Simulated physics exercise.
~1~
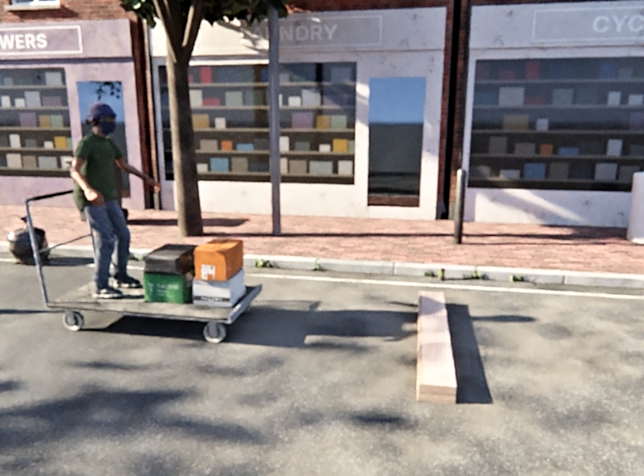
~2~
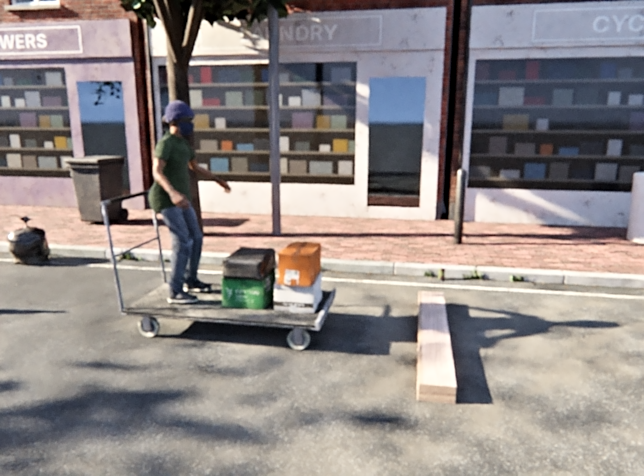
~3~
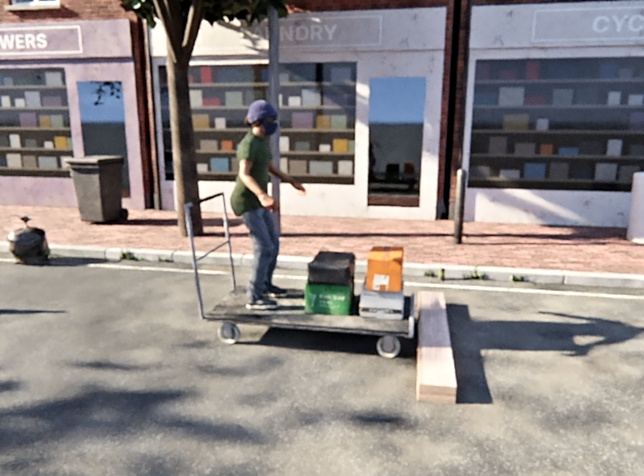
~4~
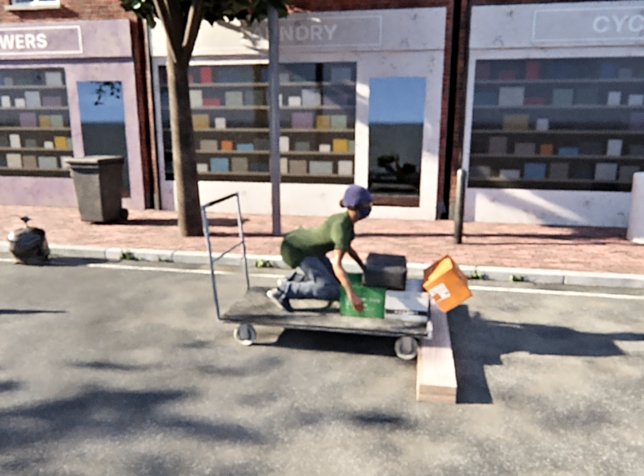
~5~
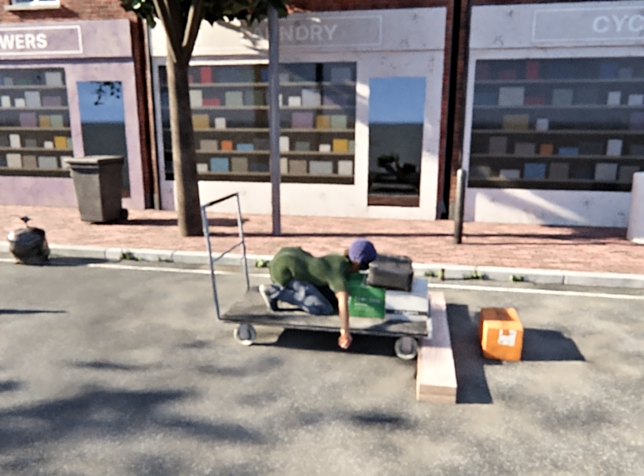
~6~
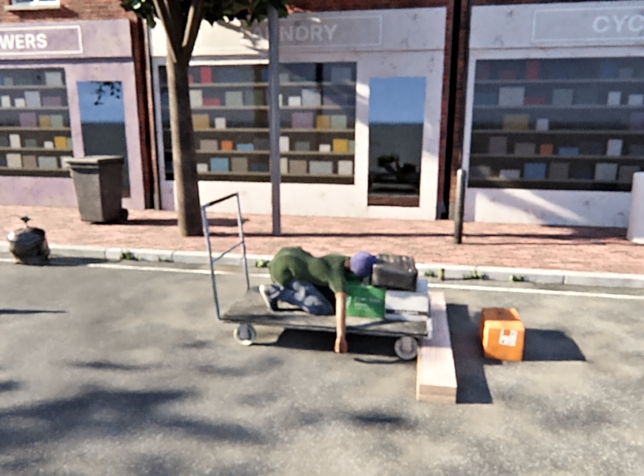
On a street outside a row of shops, a trolley carrying a standing worker and four boxes rolled right and stopped against a low kerb; the orange box tumbled over onto the road beyond, while the worker slumped face down across the deck.
